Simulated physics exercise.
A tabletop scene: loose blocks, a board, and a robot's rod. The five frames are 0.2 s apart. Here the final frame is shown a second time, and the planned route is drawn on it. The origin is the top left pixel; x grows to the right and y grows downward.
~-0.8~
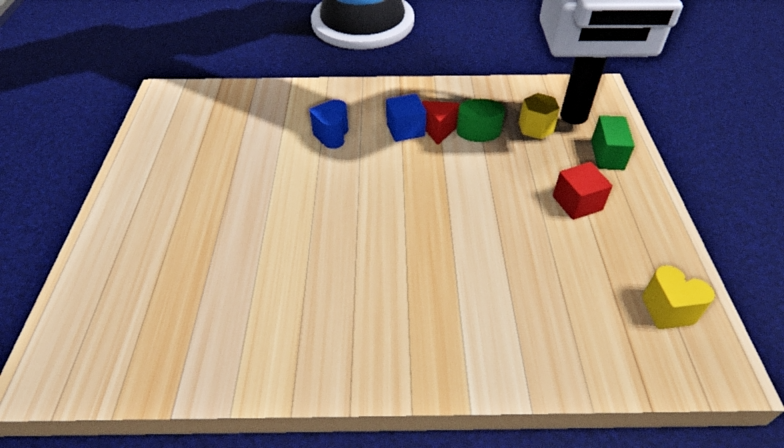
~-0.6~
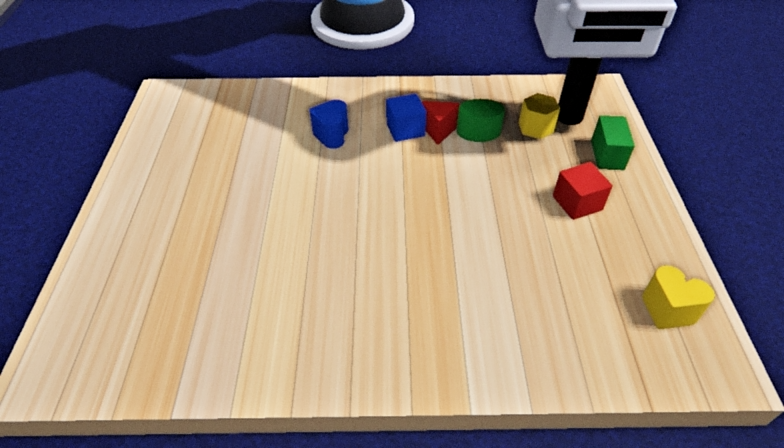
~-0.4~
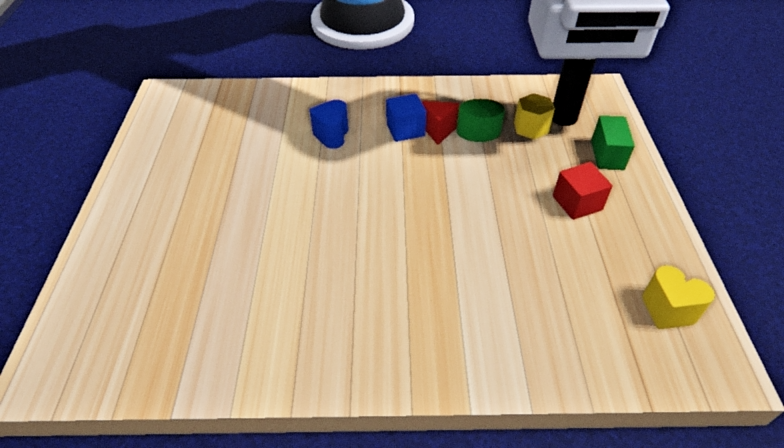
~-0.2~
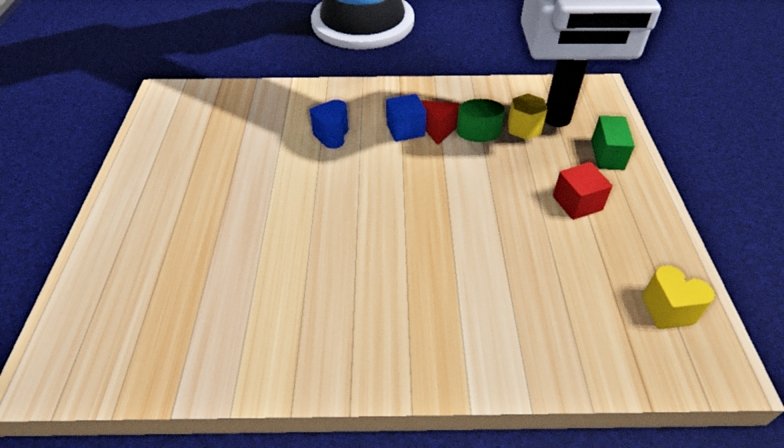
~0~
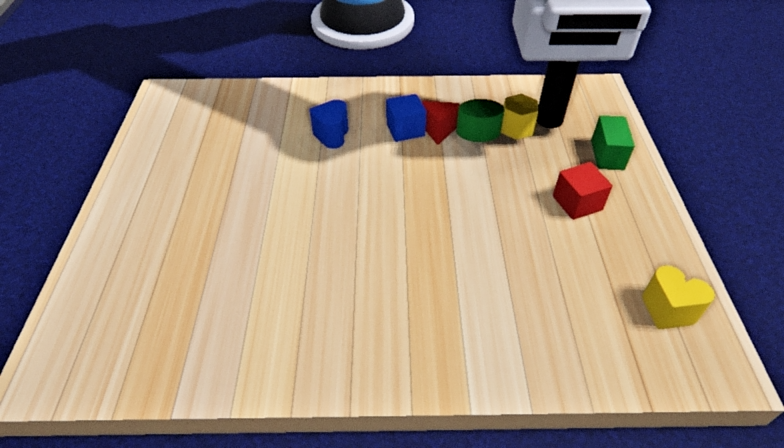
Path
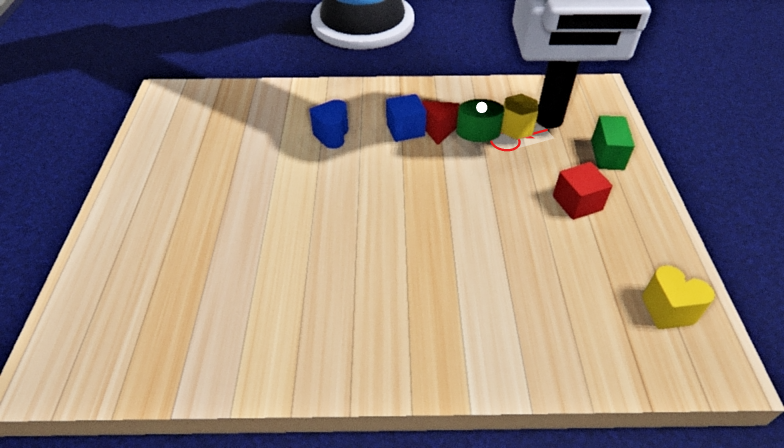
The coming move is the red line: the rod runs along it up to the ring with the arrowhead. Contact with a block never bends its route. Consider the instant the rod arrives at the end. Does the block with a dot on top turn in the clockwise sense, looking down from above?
My answer is yes.
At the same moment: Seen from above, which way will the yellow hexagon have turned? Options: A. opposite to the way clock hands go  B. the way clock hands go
A
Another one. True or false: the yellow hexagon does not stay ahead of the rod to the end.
False
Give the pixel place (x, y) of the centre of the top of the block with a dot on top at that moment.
Its top centre is at about (446, 114).
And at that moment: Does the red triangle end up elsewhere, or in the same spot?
It is shifted.
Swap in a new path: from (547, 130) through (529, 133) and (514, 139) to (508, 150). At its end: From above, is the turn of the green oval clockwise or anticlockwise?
From overhead, the rotation is clockwise.
The line goes in a line from (547, 130) to (505, 141); the dot is on the green oval.
On the path given first. Halfway along, rod (528, 126); blue square block (398, 105), turned 20° anticlockwise; red triangle (431, 102), turned 15° anticlockwise; green oval (462, 111), turned 50° clockwise; yellow hexagon (500, 114), turned 25° anticlockwise.
At the end, rod (507, 131); blue square block (397, 105), turned 20° anticlockwise; red triangle (425, 99); green oval (446, 114), turned 95° clockwise; yellow hexagon (480, 123), turned 40° anticlockwise.
